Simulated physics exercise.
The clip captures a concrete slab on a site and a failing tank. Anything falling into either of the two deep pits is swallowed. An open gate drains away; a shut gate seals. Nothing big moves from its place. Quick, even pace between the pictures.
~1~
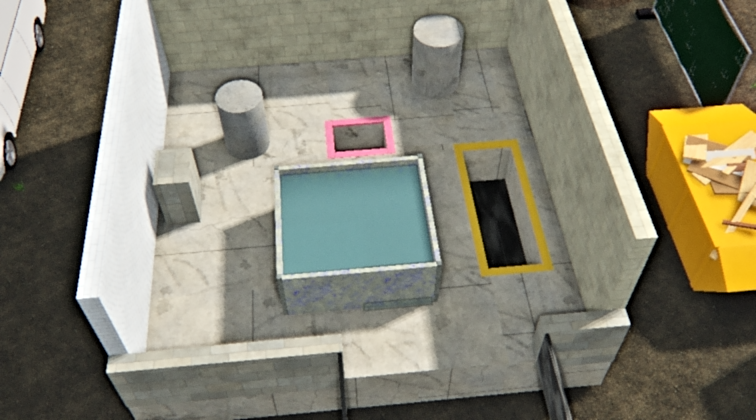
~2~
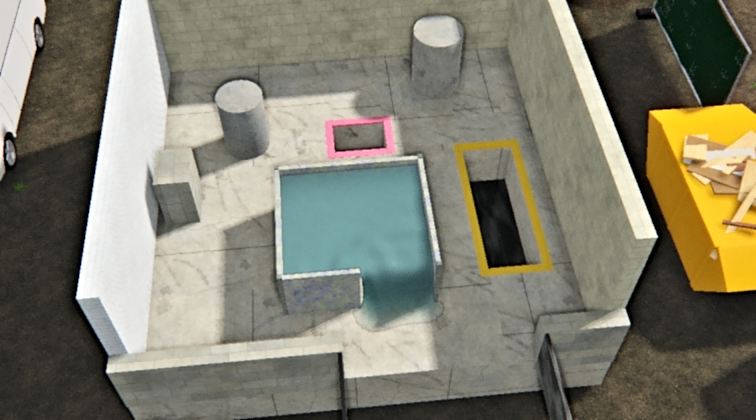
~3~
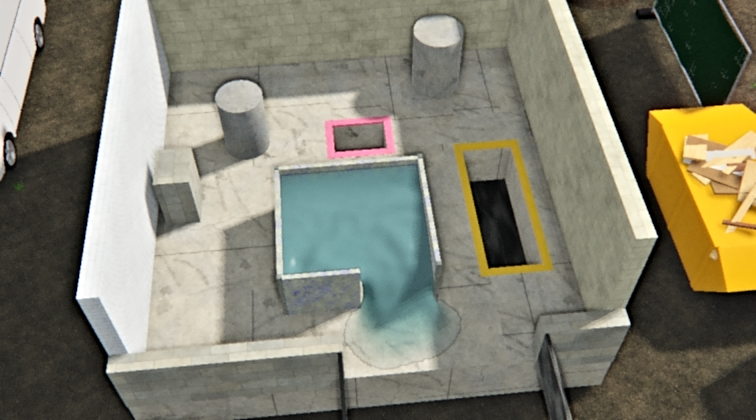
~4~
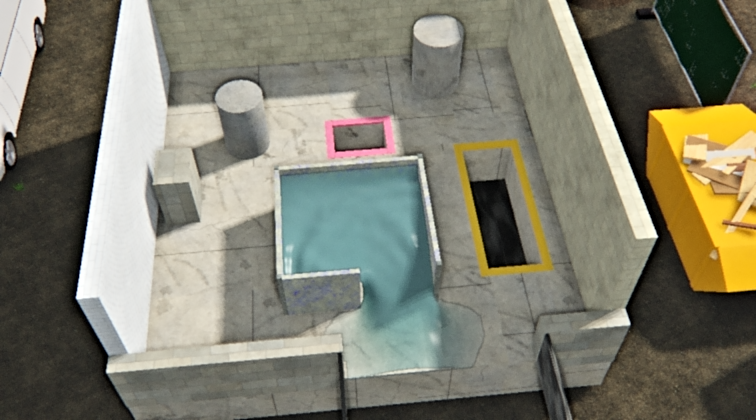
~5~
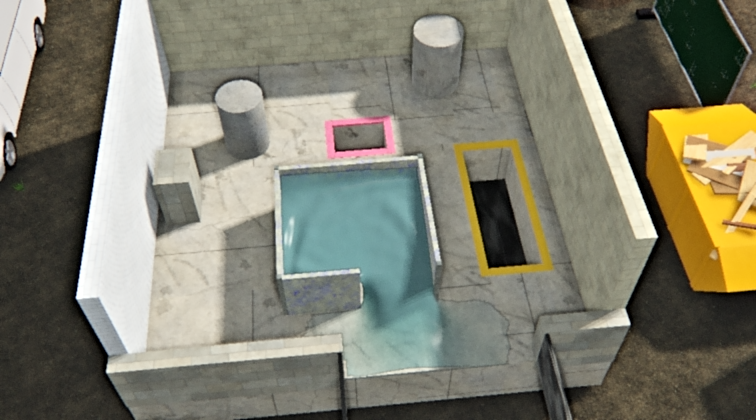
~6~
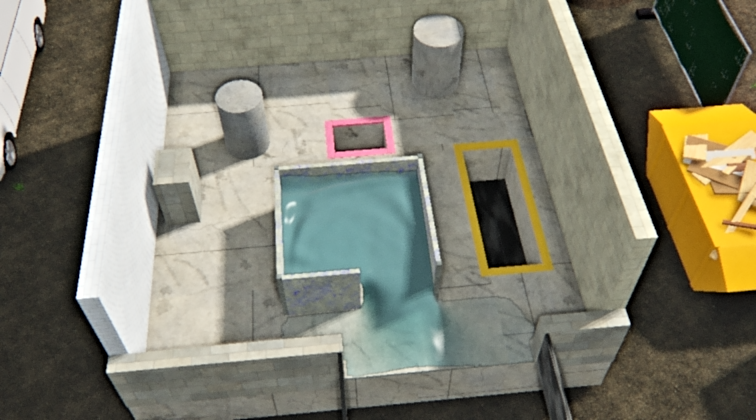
The clip shows a square water tank on a walled concrete slab; a gap opens at its front right corner, and water pours out, spreading across the floor toward the front wall and then to the right.
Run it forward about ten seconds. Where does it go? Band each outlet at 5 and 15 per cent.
The gate goes higher than fifteen per cent. The pink pit stays lower than five per cent. The yellow pit stays lower than five per cent.
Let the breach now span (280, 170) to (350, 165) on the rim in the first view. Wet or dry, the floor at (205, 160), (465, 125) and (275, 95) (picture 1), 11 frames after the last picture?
Soaked, then unsoaked, then soaked.
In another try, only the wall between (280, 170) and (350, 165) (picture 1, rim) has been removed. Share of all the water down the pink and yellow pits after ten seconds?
The pink pit gets 25 per cent and the yellow pit 10 per cent.
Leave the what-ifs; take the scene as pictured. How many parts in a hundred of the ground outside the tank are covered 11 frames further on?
That should be about 10 %.
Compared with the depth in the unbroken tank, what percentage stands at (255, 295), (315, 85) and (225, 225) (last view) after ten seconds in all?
Respectively 0, 0 and 0 per cent.
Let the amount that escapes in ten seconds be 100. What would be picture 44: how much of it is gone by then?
Working it through, I arrive at 85 per cent.
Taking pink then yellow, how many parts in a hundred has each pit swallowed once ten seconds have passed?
The first comes to roughly 0 percent, the second to roughly 2 percent.
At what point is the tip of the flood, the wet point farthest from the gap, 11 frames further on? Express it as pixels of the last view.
Estimated pixel: (145, 380).
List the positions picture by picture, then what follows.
In the first frame, the water tank at (354, 217) is whole and still.
In the second frame, the front is at (440, 305), out from the gap at (397, 289).
In the third frame, the front is at a hidden place, out from the gap at (397, 291).
In the fourth frame, water pours out at (397, 292) and has run to a hidden place.
In the fifth frame, the front is at a hidden place, out from the gap at (397, 292).
In the sixth frame, water pours out at (397, 292) and has run to a hidden place.
A moment on, water covers 15 % of the floor; the gate 22 %, the pink pit 0 %, the yellow pit 0 %.
Next, water covers 10 % of the floor; the gate 38 %, the pink pit 0 %, the yellow pit 0 %.
Then, water covers 15 % of the floor; the gate 54 %, the pink pit 0 %, the yellow pit 0 %.
Later, water covers 10 % of the floor; the gate 71 %, the pink pit 0 %, the yellow pit 1 %.
In the end, water covers 10 % of the floor; the gate 82 %, the pink pit 0 %, the yellow pit 1 %.
